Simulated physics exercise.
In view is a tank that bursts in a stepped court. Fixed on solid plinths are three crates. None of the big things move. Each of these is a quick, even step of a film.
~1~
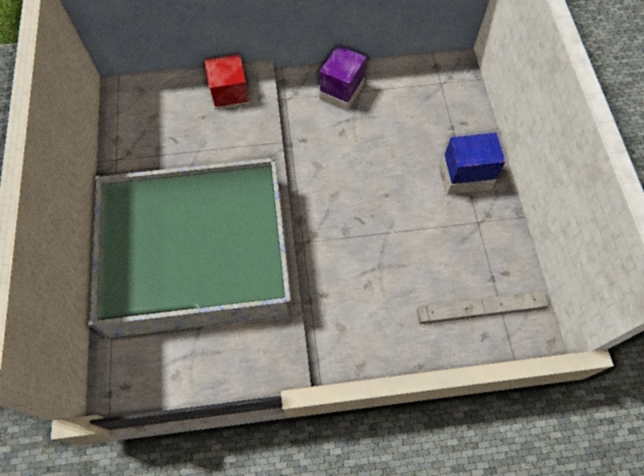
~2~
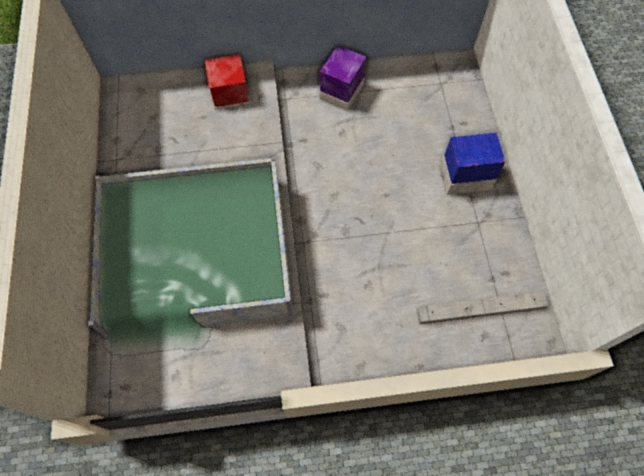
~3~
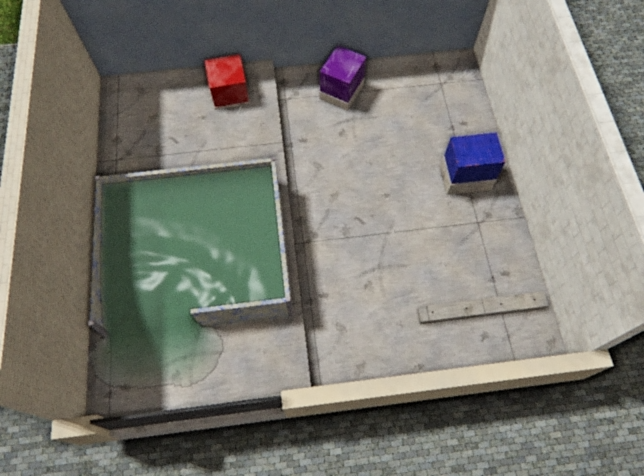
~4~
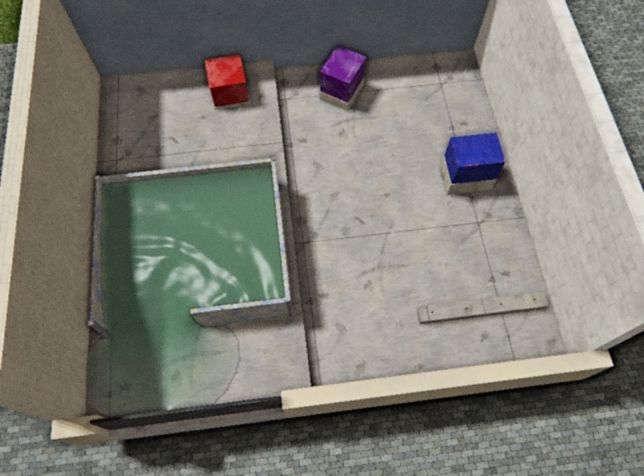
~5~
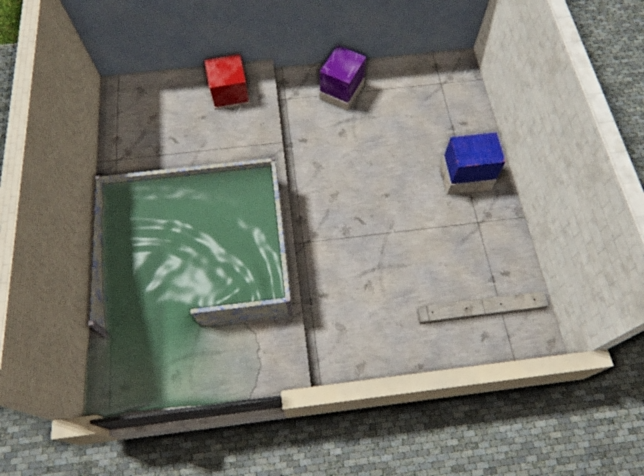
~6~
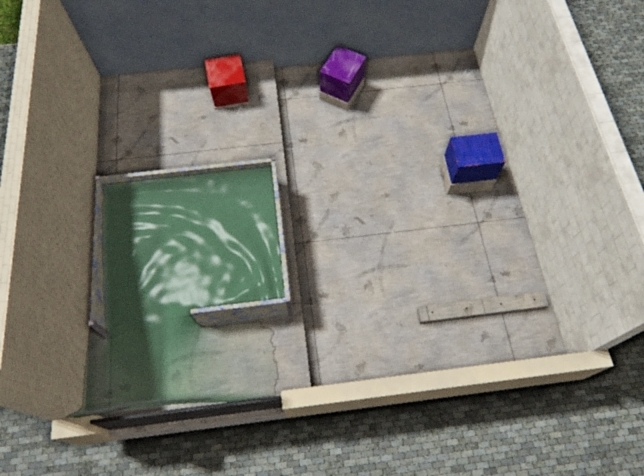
Green water sits still in a square tank at the left of a walled, stepped court seen from high above, then pours through a gap that opens in the tank's near wall. Red and purple blocks stand near the back wall, with a blue block at right and a pale strip below it. The water spreads toward the near edge and rightward across the floor, rippling inside, while the view stays fixed.
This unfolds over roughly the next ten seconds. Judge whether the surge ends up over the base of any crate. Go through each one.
As I see it, purple crate: Clear; red crate: Doused; blue crate: Clear.
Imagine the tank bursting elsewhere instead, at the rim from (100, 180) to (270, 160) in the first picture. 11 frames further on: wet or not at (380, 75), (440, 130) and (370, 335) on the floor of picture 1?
Point by point: Drenched, unwetted, unwetted.
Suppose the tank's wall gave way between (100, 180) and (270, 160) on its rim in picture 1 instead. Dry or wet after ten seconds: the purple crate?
After ten seconds, the purple crate has been flooded.
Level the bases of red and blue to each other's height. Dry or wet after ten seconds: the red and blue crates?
Result - red: Untouched; blue: Hit.
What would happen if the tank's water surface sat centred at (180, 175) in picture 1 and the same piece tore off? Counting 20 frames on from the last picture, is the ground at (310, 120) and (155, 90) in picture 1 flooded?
The first spot is not reached, while the second is not reached.
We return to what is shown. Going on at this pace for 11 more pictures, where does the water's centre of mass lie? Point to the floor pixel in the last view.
My pick is pixel (189, 298).
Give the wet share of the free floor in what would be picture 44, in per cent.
That's roughly 75 per cent.
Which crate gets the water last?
It would be the one in purple.
A moment on, water covers 10 % of the floor; the purple crate not reached, the red crate not reached, the blue crate not reached.
Next, water covers 25 % of the floor; the purple crate not reached, the red crate not reached, the blue crate not reached.
Then, water covers 50 % of the floor; the purple crate not reached, the red crate not reached, the blue crate water round its plinth.
Later, water covers 75 % of the floor; the purple crate water round its plinth, the red crate water round its plinth, the blue crate water round its plinth.
In the end, water covers 95 % of the floor; the purple crate stayed above the water, the red crate was topped, the blue crate stayed above the water.
